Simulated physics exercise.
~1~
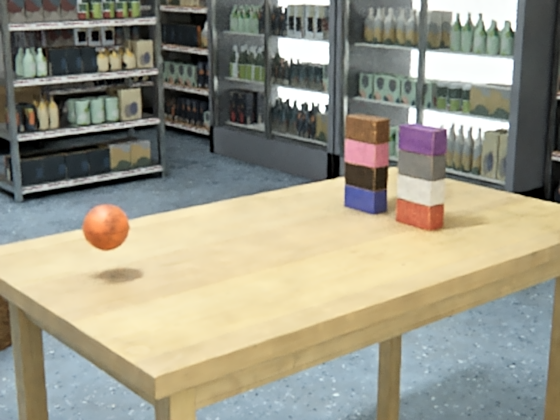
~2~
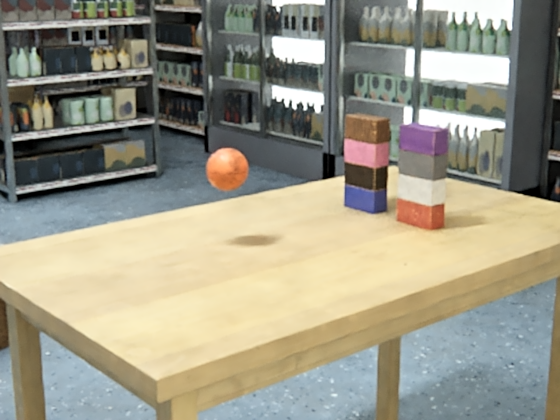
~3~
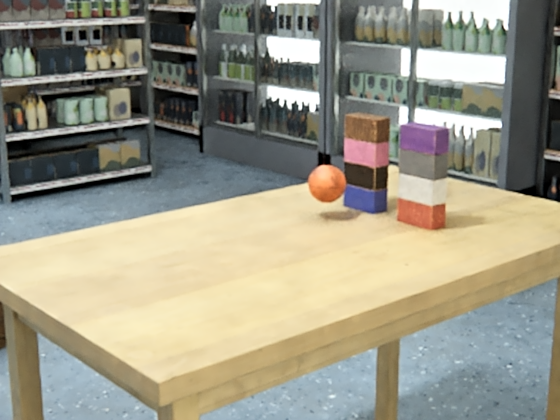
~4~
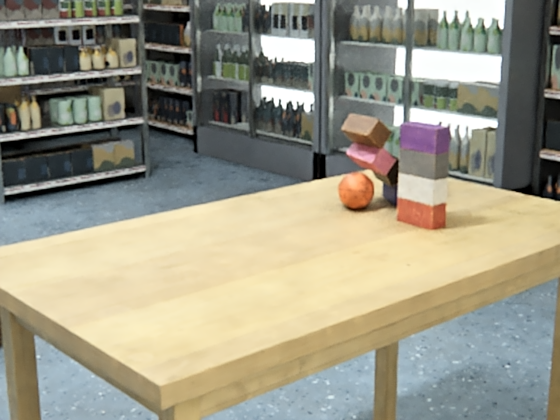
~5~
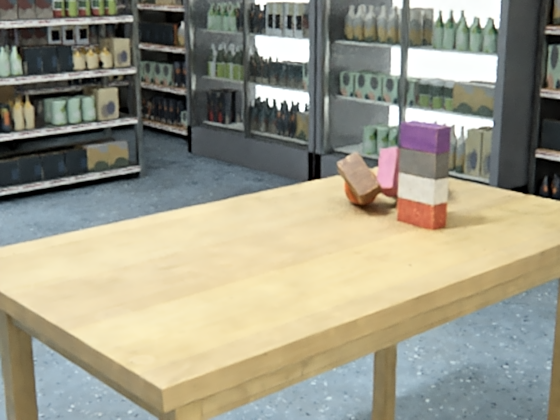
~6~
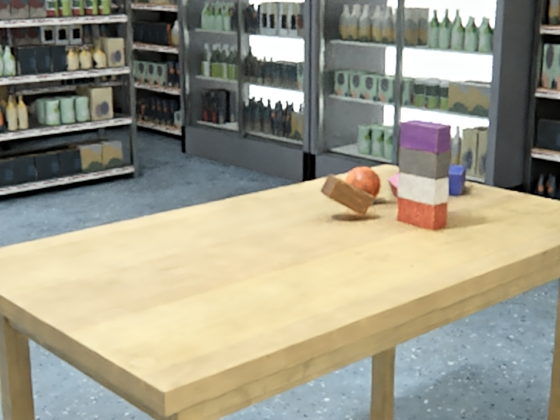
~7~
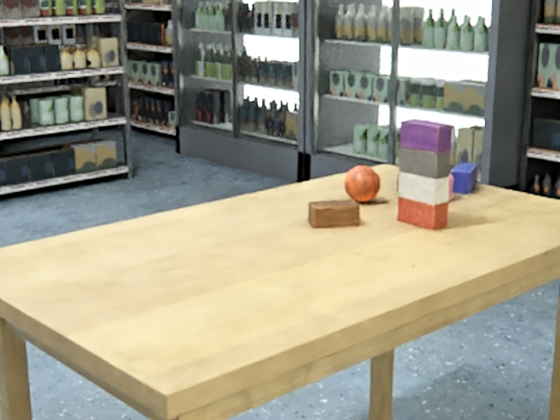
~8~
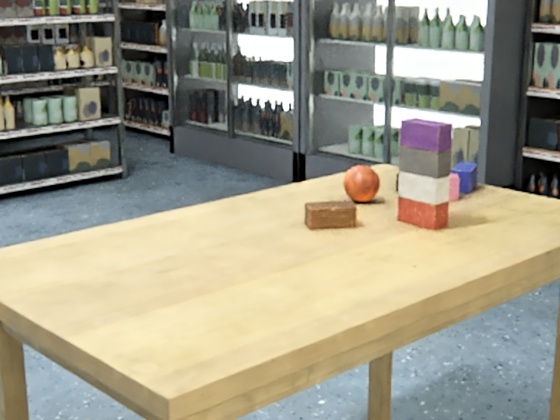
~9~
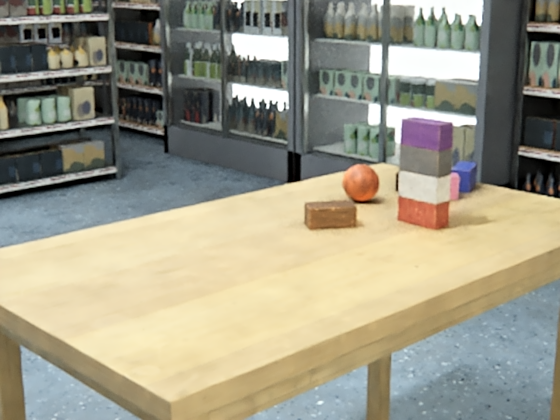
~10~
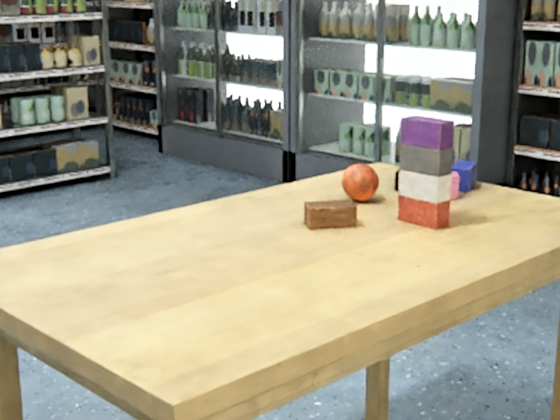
An orange ball flies right and knocks down the left stack, leaving its blocks scattered.
